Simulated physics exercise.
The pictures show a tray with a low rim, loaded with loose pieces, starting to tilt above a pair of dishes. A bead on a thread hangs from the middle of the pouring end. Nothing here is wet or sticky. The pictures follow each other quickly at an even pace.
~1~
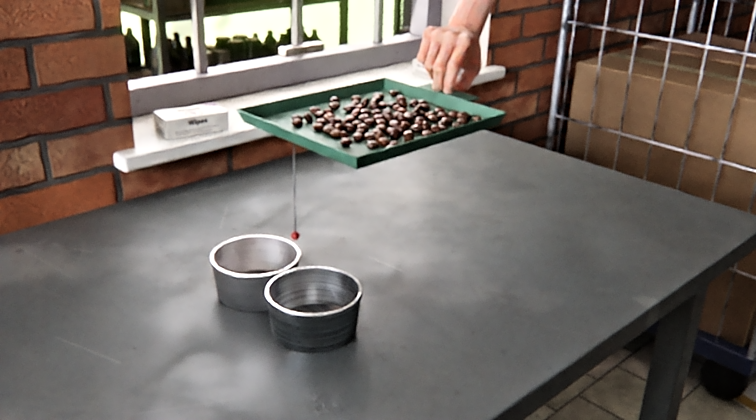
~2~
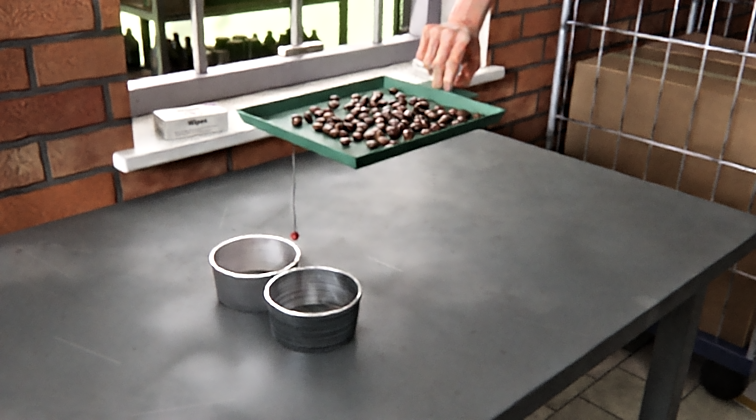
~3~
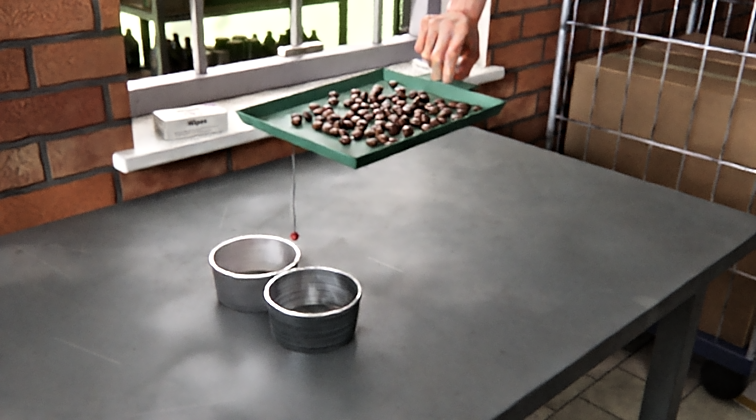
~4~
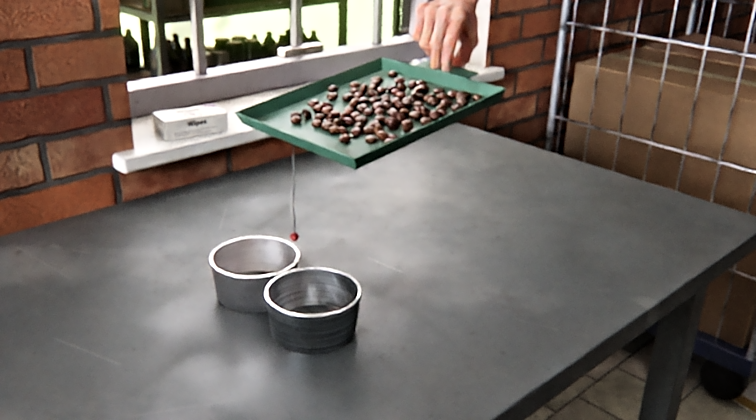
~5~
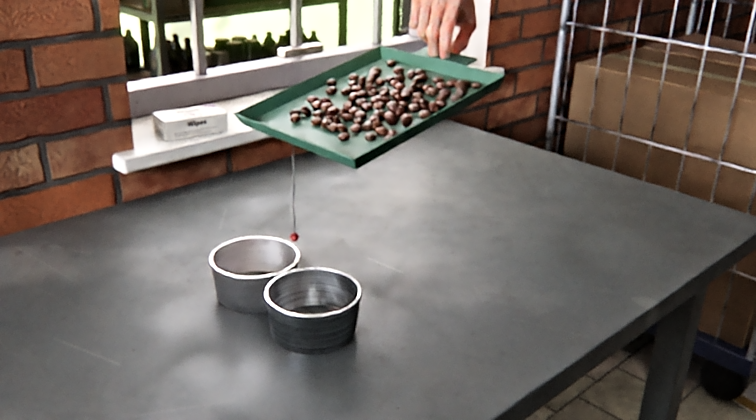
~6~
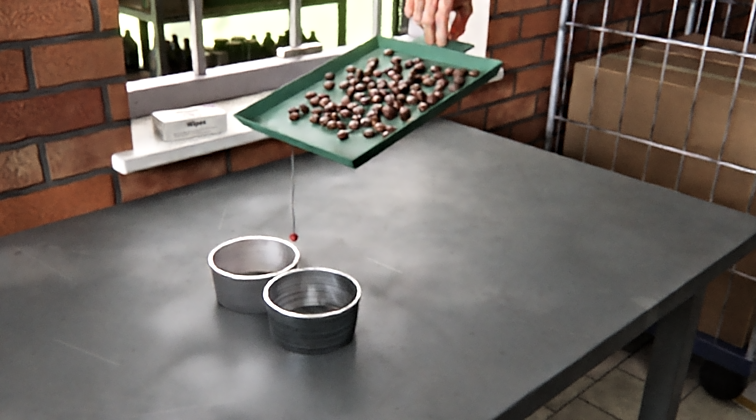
Green tray of dark brown chocolate drops tilting gradually as a hand raises its far end above two round dishes on a grey table.
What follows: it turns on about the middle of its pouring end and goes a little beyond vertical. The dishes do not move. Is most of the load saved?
They take more than half between them.
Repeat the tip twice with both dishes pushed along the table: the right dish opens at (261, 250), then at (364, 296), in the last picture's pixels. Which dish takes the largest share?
One: The right one. Two: The dish on the left.
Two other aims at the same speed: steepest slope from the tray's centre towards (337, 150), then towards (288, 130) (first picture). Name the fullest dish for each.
One: The right dish. Two: Left.
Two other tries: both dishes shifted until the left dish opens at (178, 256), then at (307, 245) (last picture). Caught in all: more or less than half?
First less than half, then under half.
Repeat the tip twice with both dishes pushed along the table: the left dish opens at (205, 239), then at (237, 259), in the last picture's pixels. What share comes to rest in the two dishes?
About 70 and 70 per cent.
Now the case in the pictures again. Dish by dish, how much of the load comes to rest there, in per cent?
About: Left dish 50, right dish 30 per cent.
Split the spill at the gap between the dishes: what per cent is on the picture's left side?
Roughly 90 in a hundred.
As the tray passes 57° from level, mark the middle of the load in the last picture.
Roughly at (296, 131).
Soon after the last picture, tray tipped steeply; nearly all on the tray; a small part in the air.
A little later, tray tipped right over; about a third on the tray; about a quarter in the right dish; about a quarter in the left dish; a small part outside both; a small part in the air.
Later still, tray tipped past a quarter turn; about a quarter in the right dish; about half in the left dish; about a quarter outside both.
At rest, tray tipped past a quarter turn; about a quarter in the right dish; about half in the left dish; about a quarter outside both.
